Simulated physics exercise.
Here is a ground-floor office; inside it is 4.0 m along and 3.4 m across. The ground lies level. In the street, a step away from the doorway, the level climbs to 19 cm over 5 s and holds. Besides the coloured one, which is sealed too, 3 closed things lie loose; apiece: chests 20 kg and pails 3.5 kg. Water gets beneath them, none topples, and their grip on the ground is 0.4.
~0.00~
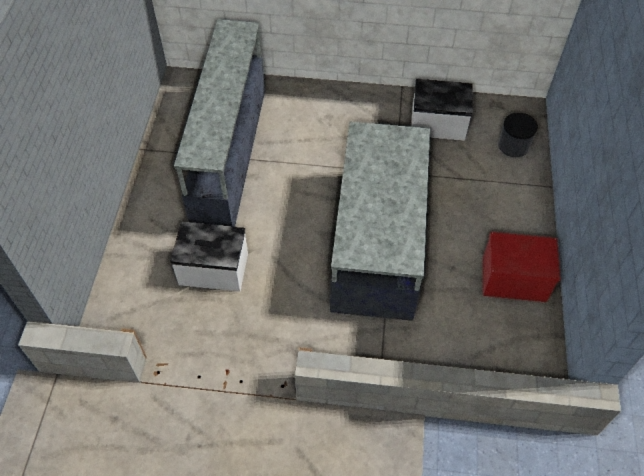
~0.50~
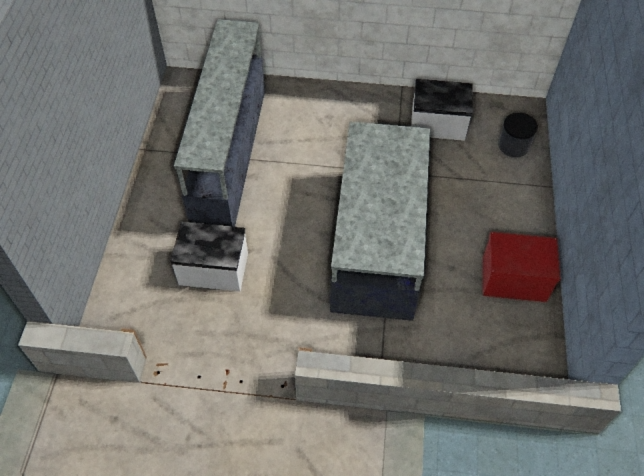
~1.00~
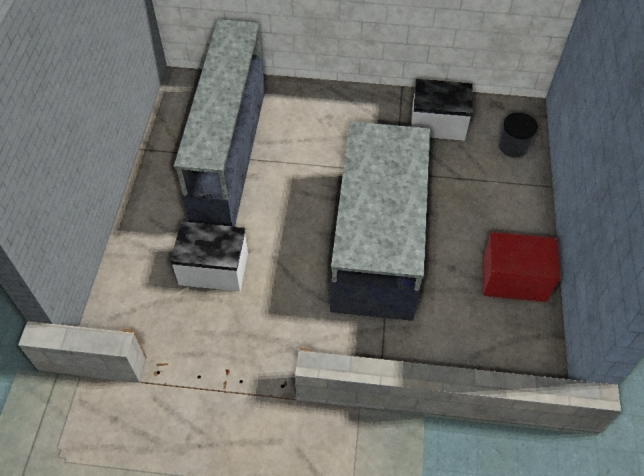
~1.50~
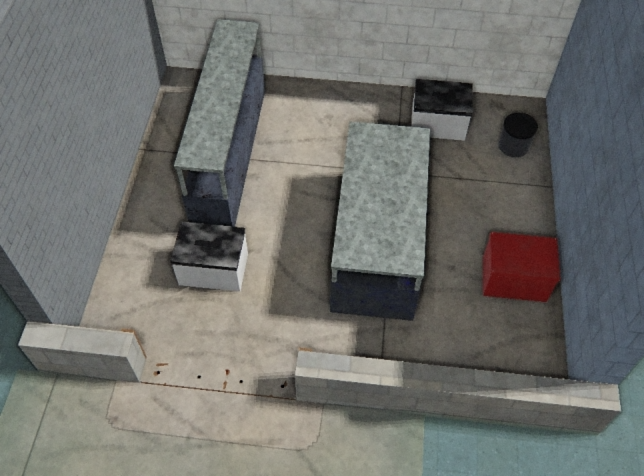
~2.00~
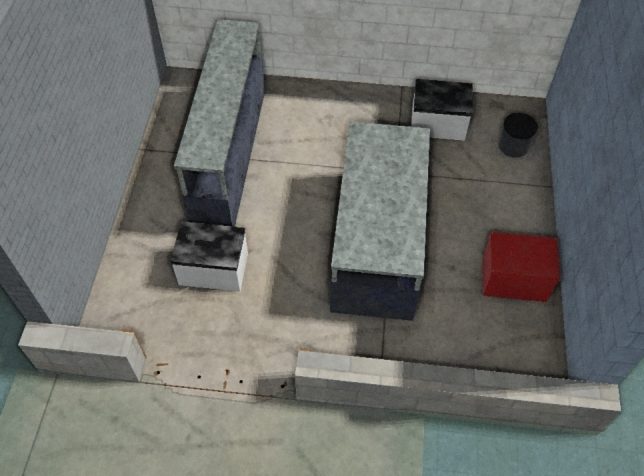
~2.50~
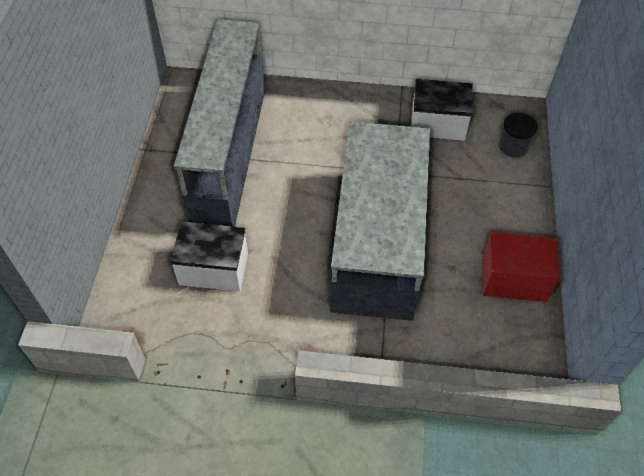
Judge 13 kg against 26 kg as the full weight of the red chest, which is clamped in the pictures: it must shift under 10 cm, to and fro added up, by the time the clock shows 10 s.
Verdict: The lower weight is enough.
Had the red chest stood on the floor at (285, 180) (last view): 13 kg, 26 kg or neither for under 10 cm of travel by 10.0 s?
Neither holds.
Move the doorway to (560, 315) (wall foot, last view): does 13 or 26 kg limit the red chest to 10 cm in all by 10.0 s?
In that case neither load is enough.
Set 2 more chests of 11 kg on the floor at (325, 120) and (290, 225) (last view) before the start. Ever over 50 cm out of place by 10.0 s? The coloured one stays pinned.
In turn: Over, over.
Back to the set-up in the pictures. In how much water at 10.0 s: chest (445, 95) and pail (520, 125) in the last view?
Roughly 6 and 3 cm.
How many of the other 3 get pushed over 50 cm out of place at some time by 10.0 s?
That makes 0.
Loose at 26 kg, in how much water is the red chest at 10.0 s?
About 4 cm.
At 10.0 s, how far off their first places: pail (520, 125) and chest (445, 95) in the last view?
In that order: 30 cm, 0 cm.
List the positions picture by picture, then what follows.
In the first frame, the red chest at (525, 255) rests on the ground; 0.0 m2 under water; 0 of 4 have shifted.
In the second frame, the red chest at (525, 255) rests on the ground; water covers 0.0 m2; 0 of 4 have shifted.
In the third frame, the red chest at (525, 255), on the bottom; water covers 0.0 m2; 0 of 4 have shifted.
In the fourth frame, the red chest at (525, 255) rests on the ground; water covers 0.0 m2; 0 of 4 have shifted.
In the fifth frame, the red chest at (525, 255), on the bottom; 0.0 m2 under water; 0 of 4 have shifted.
In the sixth frame, the red chest at (525, 255), on the bottom; 0.2 m2 under water; 0 of 4 have shifted.
After 3.5 s the red chest would be 0 cm from its start with 13 kg and 0 cm from its start with 26 kg; 0 cm of water round it then.
After 4.5 s the red chest would be 0 cm from its start with 13 kg and 0 cm from its start with 26 kg; 0 cm of water round it then.
After 7.0 s the red chest would be 0 cm from its start with 13 kg and 0 cm from its start with 26 kg; 0 cm of water round it then.
After 10.0 s the red chest would be 0 cm from its start with 13 kg and 0 cm from its start with 26 kg; 4 cm of water round it then.
